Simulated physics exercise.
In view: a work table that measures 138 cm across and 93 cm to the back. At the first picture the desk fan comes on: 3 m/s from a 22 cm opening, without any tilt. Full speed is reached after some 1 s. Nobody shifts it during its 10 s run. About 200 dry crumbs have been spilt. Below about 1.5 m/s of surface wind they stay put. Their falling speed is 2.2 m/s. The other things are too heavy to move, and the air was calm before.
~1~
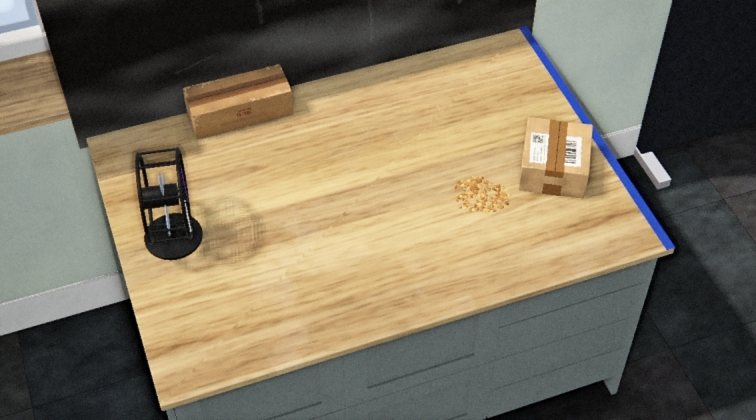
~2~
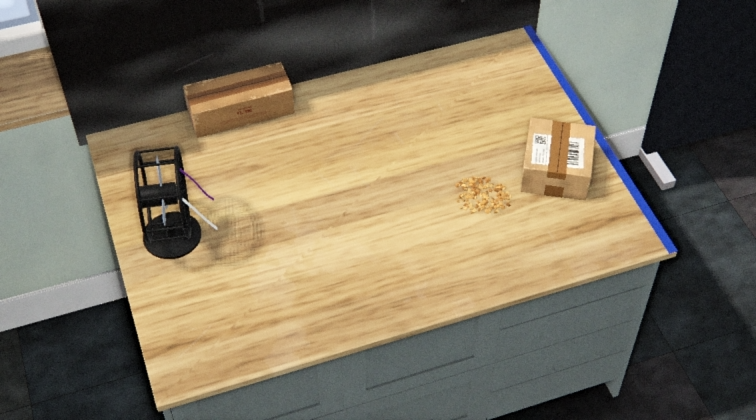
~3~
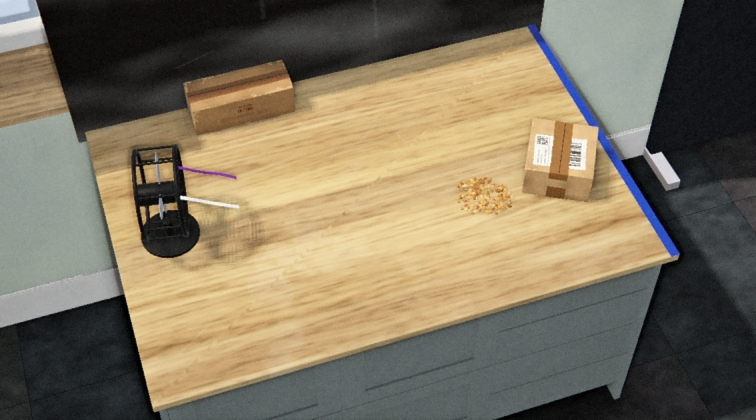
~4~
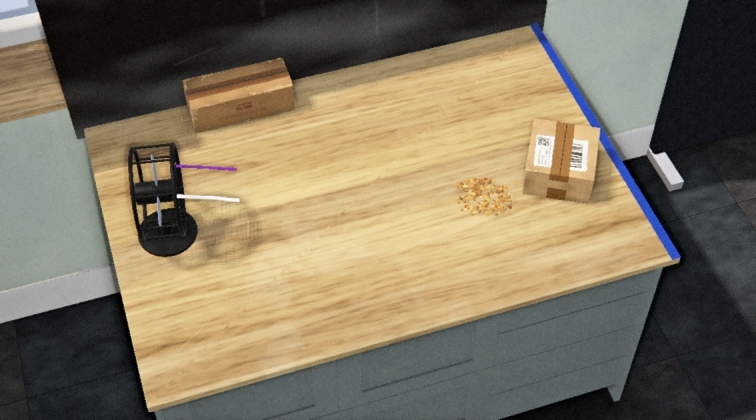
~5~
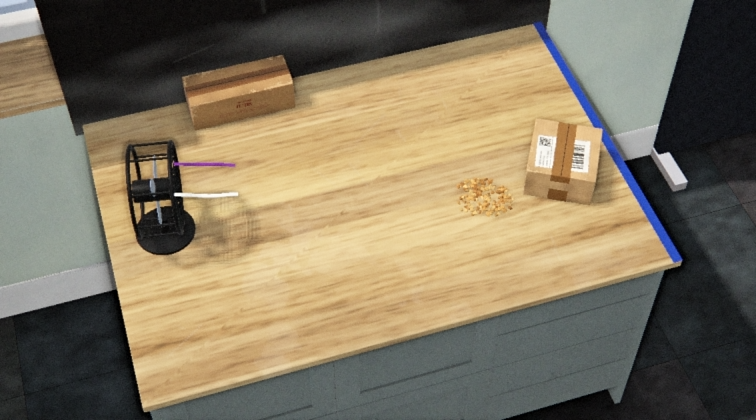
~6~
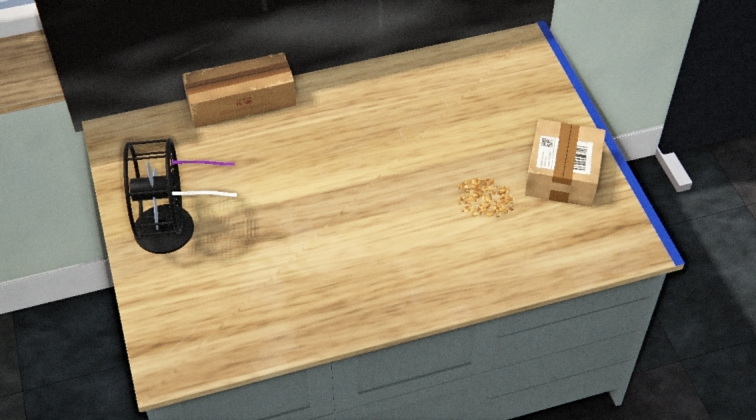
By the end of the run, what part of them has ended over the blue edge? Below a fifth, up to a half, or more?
By then over half are over the blue edge.
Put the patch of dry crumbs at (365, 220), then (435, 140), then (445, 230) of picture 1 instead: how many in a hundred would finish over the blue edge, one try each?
In turn about 60 %, 30 %, 30 %.
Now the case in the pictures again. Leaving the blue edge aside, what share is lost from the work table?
About 10 %.
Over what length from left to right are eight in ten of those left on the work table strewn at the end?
About 30 cm.
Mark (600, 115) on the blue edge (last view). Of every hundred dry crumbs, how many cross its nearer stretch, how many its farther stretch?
Some 50 % nearer, 20 % farther.
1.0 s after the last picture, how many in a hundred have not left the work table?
Some 90 per cent.
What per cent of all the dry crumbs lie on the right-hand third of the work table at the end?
Near 25 %.
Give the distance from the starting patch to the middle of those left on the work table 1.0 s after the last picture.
Roughly 5 cm.
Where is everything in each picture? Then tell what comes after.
In the first frame, the middle of the dry crumbs is near (479, 195), none has stirred yet and the mouth of the desk fan is at (164, 196).
In the second frame, the middle of the dry crumbs is near (480, 195), none has stirred yet and the blue edge is centred on (598, 129).
In the third frame, the middle of the dry crumbs is near (481, 196), none has stirred yet, the top of a box is at (562, 147) and the top of a box is at (238, 85).
In the fourth frame, the middle of the dry crumbs is near (481, 196) and none has stirred yet.
In the fifth frame, the middle of the dry crumbs is near (482, 197) and none has stirred yet.
In the sixth frame, the middle of the dry crumbs is near (483, 198) and none has stirred yet.
Then, 1.0 s after the last picture, 10 % are over the blue edge; the middle of those still in play is near (509, 192); 2 % have settled or left.
Then, 2.2 s after the last picture, 44 % are over the blue edge; the middle of those still in play is near (509, 190); 48 % have settled or left.
Then, 4.6 s after the last picture, 59 % are over the blue edge; the middle of those still in play is near (509, 186); 70 % have settled or left.
Then, 9.1 s after the last picture, at the end, 64 % are over the blue edge; the middle of those still in play is near (510, 185).
